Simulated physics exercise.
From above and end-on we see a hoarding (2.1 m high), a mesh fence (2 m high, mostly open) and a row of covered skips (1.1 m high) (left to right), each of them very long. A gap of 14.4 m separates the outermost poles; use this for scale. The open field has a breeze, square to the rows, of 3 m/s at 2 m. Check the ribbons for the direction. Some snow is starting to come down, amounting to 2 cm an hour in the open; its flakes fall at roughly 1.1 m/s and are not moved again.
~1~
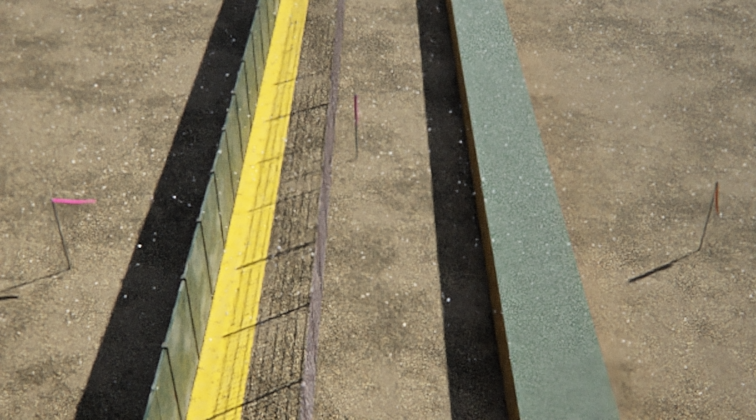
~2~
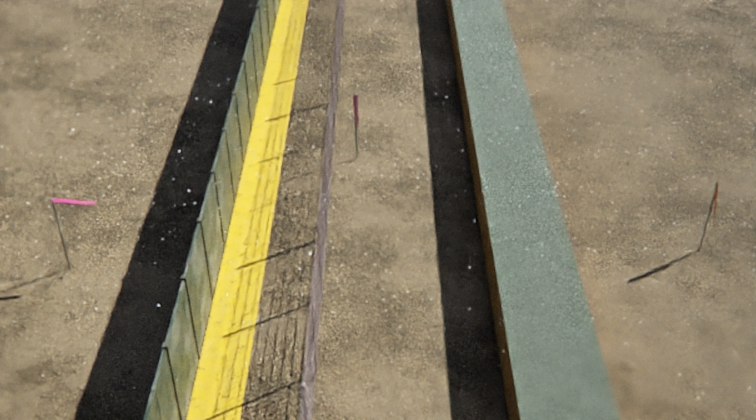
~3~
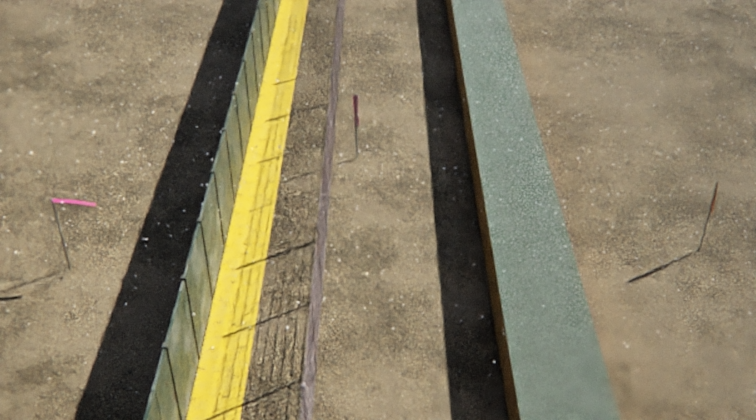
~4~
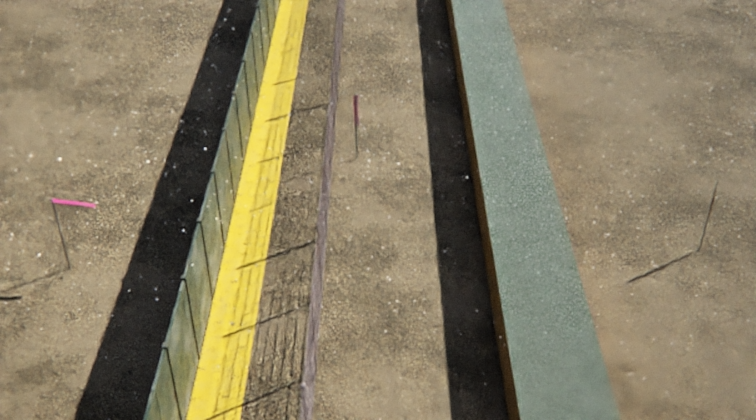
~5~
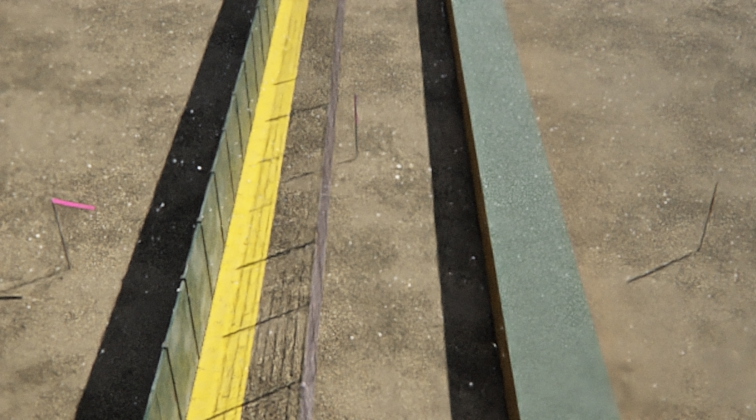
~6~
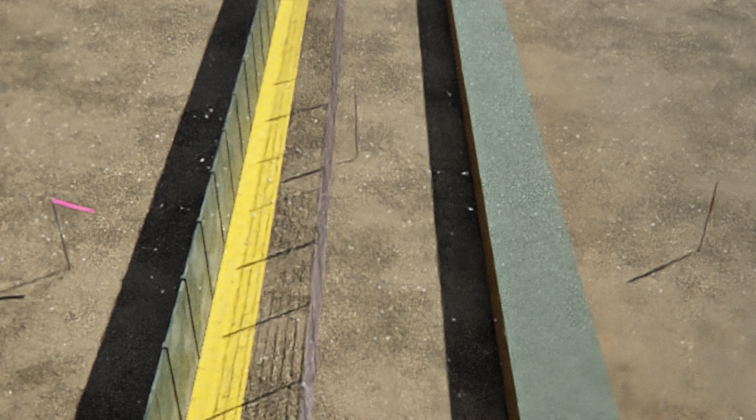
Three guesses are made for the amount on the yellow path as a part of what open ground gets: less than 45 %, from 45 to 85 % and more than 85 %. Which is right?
I reckon the amount there comes to from 45 to 85 % of the open one.
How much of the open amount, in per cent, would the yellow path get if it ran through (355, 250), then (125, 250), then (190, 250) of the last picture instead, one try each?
First around 80 percent, next around 100 percent, last around 110 percent.
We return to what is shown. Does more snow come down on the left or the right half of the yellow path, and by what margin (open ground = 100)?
It's the side on the right, by some 20 points.
In 10 minutes the yellow path collects 2 mm against 3 mm in the open.
In 30 minutes the yellow path collects 6 mm against 10 mm in the open.
In 60 minutes the yellow path collects 13 mm against 20 mm in the open, so the yellow path has 63 % of the open amount; the left half of it has 52 %, the right half 74 %.
